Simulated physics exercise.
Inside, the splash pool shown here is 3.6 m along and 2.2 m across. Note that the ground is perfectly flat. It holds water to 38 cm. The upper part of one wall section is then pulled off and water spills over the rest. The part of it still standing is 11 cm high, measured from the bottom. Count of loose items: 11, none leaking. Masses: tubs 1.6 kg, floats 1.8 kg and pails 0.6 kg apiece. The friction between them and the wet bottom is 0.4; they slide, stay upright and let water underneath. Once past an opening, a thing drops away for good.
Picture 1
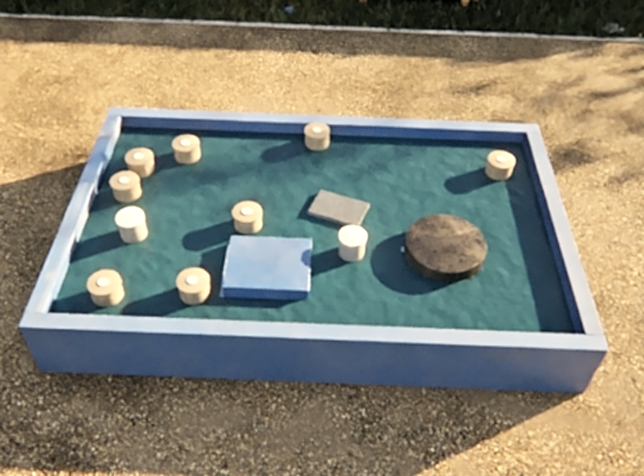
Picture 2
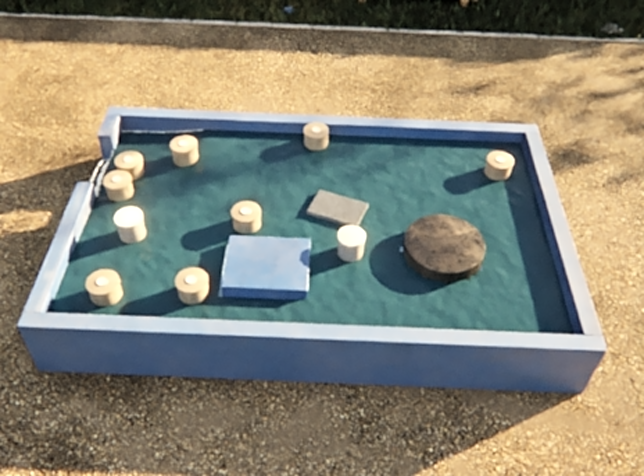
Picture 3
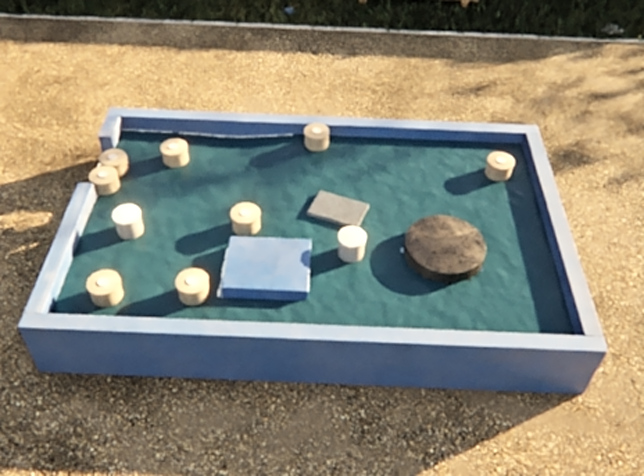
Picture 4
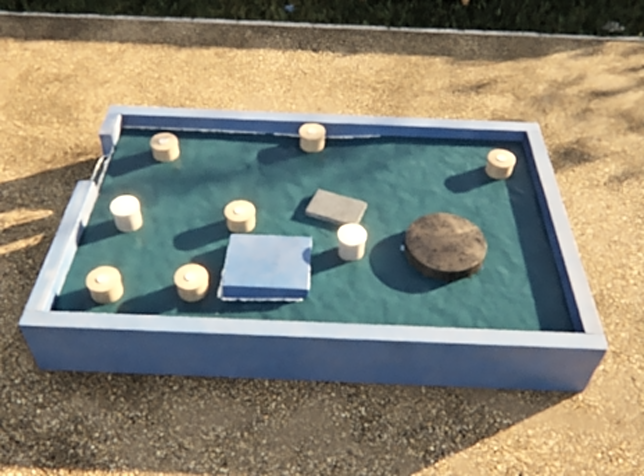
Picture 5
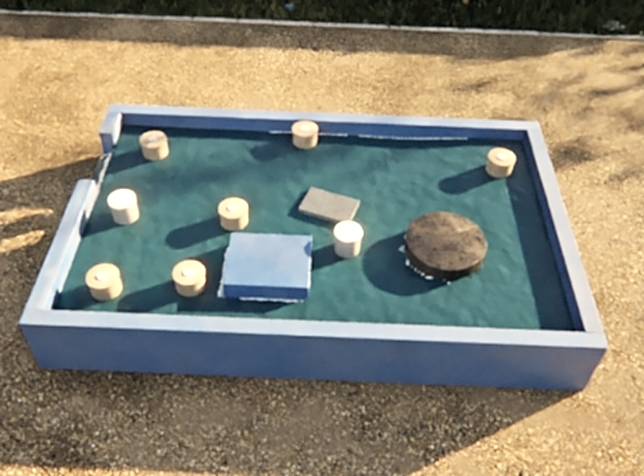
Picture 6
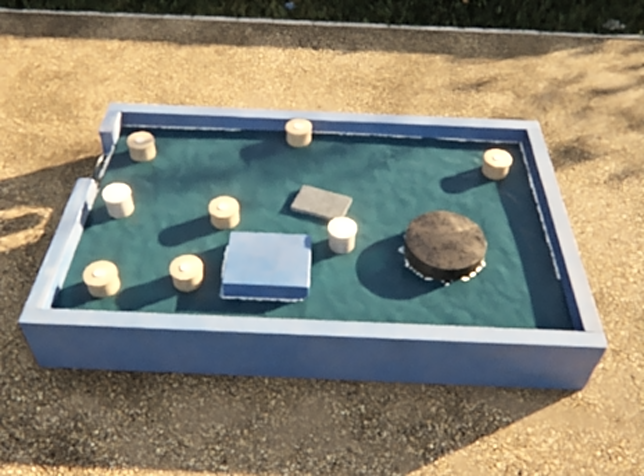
The footage shows a blue-walled splash pool with a gap opening in its left side; two small round floating items nearby slip out through it, while the remaining floating pieces drift slowly leftward around a blue block and dark stone.
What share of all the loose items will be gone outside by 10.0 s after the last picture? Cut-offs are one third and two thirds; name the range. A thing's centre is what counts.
Looks like it lands mid-range.
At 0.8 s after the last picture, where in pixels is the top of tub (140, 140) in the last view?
Position: Approx. (97, 147).
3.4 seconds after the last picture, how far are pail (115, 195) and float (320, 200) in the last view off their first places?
Going in turn, the first is washed out while the second sits 40 cm off.
Then, 0.8 s after the last picture 2 of 11 are out; 9 afloat.
Then, 3.4 s after the last picture 4 of 11 are out; 7 afloat.
Then, 6.0 s after the last picture 4 of 11 are out; 7 afloat.
Then, 10.0 s after the last picture 5 of 11 are out; 6 afloat.
